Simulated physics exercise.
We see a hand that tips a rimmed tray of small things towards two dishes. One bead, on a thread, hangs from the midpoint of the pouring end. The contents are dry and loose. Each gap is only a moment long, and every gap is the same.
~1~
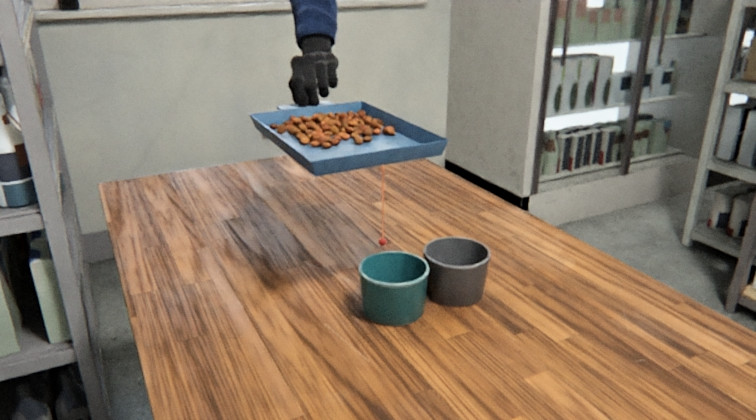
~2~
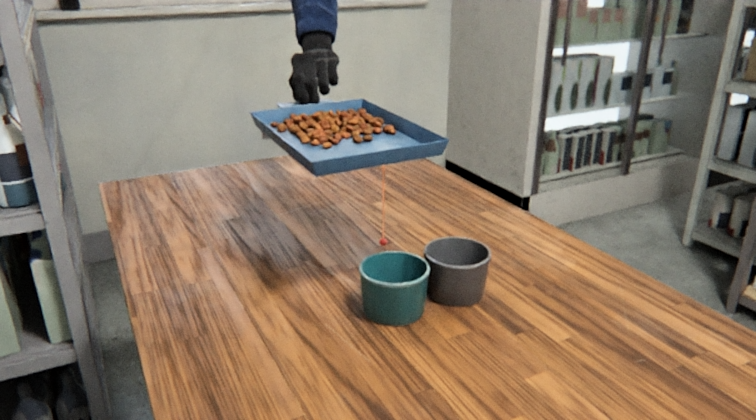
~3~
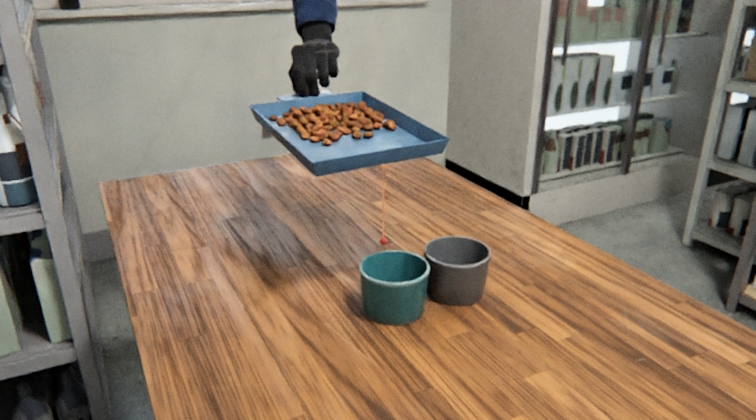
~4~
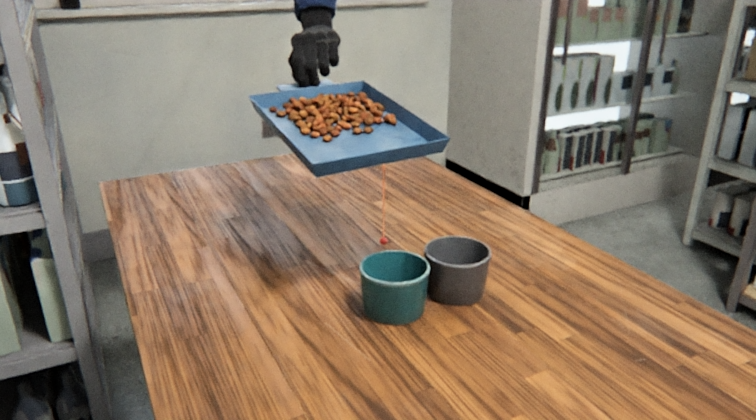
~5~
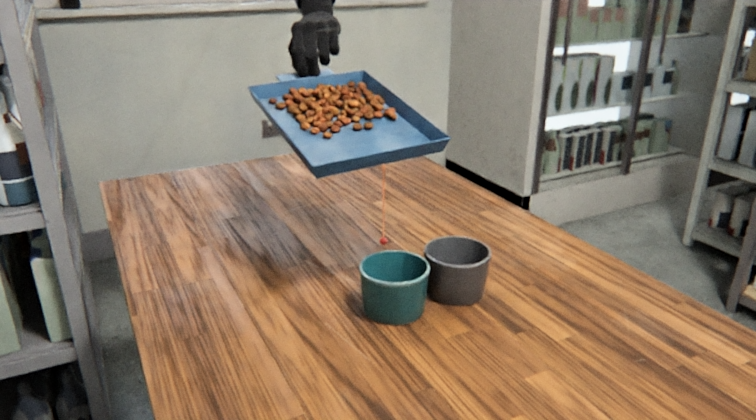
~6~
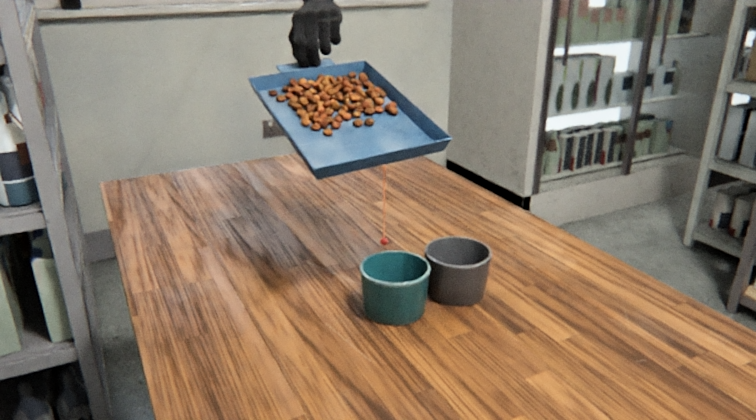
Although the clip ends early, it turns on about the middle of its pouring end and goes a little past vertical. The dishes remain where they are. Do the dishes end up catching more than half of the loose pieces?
No.
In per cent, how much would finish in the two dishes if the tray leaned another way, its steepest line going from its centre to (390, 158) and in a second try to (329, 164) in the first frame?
70 % and 0 %, roughly.
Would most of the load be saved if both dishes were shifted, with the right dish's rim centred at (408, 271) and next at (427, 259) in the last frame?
At place one in excess of half; at place two in excess of half.
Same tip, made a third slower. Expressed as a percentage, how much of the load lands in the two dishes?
Something like 30 percent, give or take.
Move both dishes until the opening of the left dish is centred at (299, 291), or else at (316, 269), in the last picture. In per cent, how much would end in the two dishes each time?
It works out to 70 percent and then 30 percent.
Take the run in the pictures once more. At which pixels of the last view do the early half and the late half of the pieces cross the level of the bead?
First half (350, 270); second half (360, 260).
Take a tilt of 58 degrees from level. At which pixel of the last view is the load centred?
Load centre: Approx. (355, 155).
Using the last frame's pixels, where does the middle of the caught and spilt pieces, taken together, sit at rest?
Roughly pixel (355, 322).
Soon, tray tipped steeply; nearly all on the tray; a small part in the air.
A while on, tray tipped right over; about half on the tray; a small part in the left dish; a stray few in the right dish; about a third outside both; a small part in the air.
Towards the end, tray tipped past a quarter turn; about a quarter in the left dish; a stray few in the right dish; about two thirds outside both.
Finally, tray tipped past a quarter turn; about a quarter in the left dish; a stray few in the right dish; about two thirds outside both.
